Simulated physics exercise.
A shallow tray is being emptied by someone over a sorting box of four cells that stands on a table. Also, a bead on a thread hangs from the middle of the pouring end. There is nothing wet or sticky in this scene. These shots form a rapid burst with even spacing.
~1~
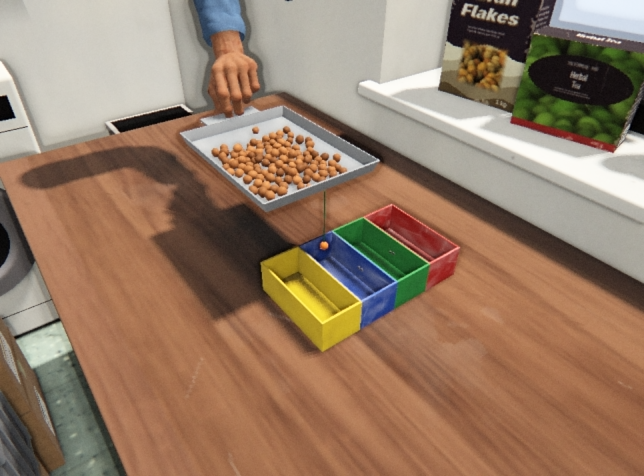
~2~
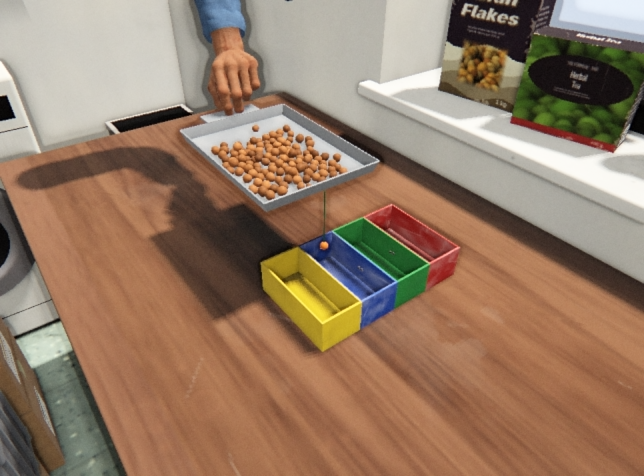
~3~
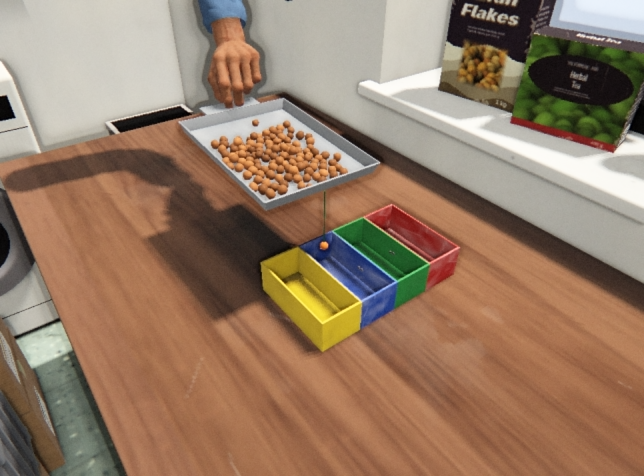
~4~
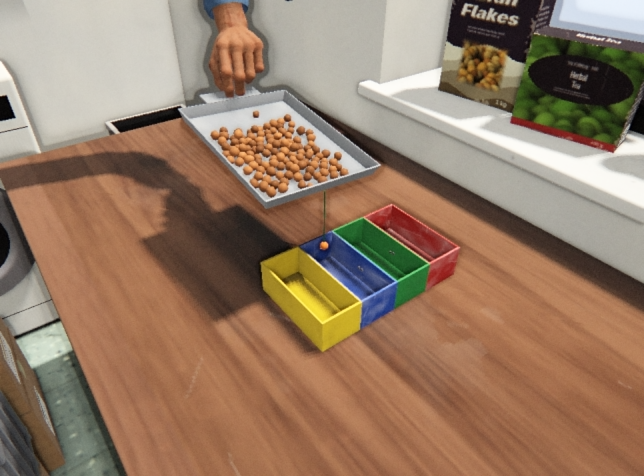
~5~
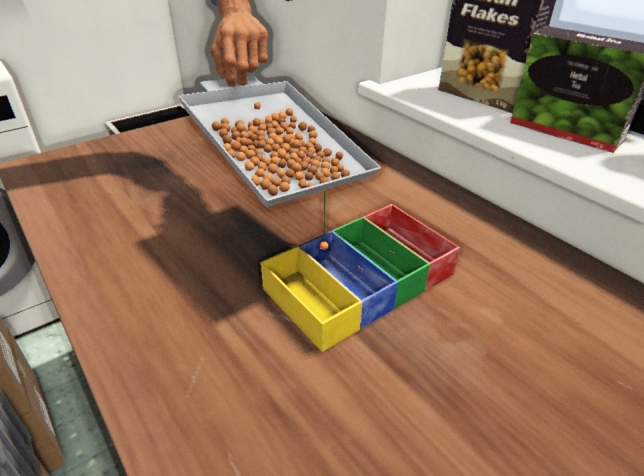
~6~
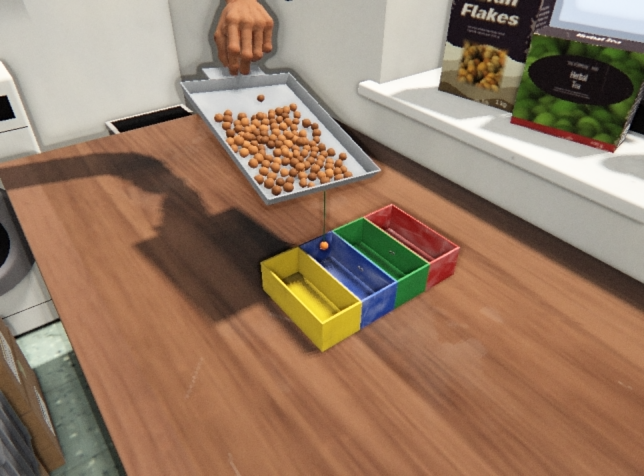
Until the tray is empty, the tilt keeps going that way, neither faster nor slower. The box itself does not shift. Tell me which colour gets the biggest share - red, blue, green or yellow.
The biggest share goes to green.
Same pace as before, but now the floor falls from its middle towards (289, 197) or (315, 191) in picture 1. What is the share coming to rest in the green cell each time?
It comes to about 0 per cent the first time and about 10 per cent the second.
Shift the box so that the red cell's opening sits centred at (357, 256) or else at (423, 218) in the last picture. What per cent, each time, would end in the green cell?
Around 10 and around 40 per cent, in that order.
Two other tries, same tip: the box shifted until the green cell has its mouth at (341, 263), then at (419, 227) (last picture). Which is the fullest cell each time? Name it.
The first time it is the red one, and the second time it is the cell in blue.
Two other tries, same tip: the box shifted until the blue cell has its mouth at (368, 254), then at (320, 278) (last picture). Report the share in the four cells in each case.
About 100 % and 100 %.
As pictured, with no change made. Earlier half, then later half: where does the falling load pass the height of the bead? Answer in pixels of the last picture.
First part (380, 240), rest (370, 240).
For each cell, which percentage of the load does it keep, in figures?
Yellow cell: 0 per cent; blue cell: 20 per cent; green cell: 60 per cent; red cell: 10 per cent.
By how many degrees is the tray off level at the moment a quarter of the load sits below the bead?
It sits at roughly 85°.
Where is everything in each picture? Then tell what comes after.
The first picture shows corners of the pouring end near (266, 200) and (373, 160), level; middle of the load near (274, 161), hazelnuts; bead on its thread near (324, 246); yellow cell near (342, 324); blue cell near (378, 303); green cell near (412, 284); red cell near (442, 266).
The second picture shows corners of the pouring end near (266, 200) and (374, 160), level; middle of the load near (274, 160).
The third picture shows corners of the pouring end near (266, 199) and (374, 162), tipped barely, lowest at the right corner; middle of the load near (274, 157).
The fourth picture shows corners of the pouring end near (267, 197) and (375, 164), tipped a little, lowest at the right corner; middle of the load near (275, 153).
The fifth picture shows corners of the pouring end near (269, 196) and (375, 166), tipped a little, lowest at the right corner; middle of the load near (276, 148).
The sixth picture shows corners of the pouring end near (270, 195) and (375, 168), tipped clearly, lowest at the right corner; middle of the load near (279, 145), near a quarter on the move; yellow cell near (342, 324); blue cell near (378, 303); green cell near (412, 284); red cell near (442, 266).
Shortly afterwards, tray tipped steeply; the bulk on the tray; only a few in the blue cell; only a few in the green cell; a little falling or outside the box.
Next, tray tipped past a quarter turn; near two thirds in the green cell; near a quarter in the blue cell; a little in the red cell; only a few in the yellow cell; only a few falling or outside the box.
Some moments later, tray tipped past a quarter turn; near two thirds in the green cell; near a quarter in the blue cell; a little in the red cell; only a few in the yellow cell; only a few falling or outside the box.
In the end, tray tipped past a quarter turn; near two thirds in the green cell; near a quarter in the blue cell; a little in the red cell; only a few in the yellow cell; only a few outside the box.
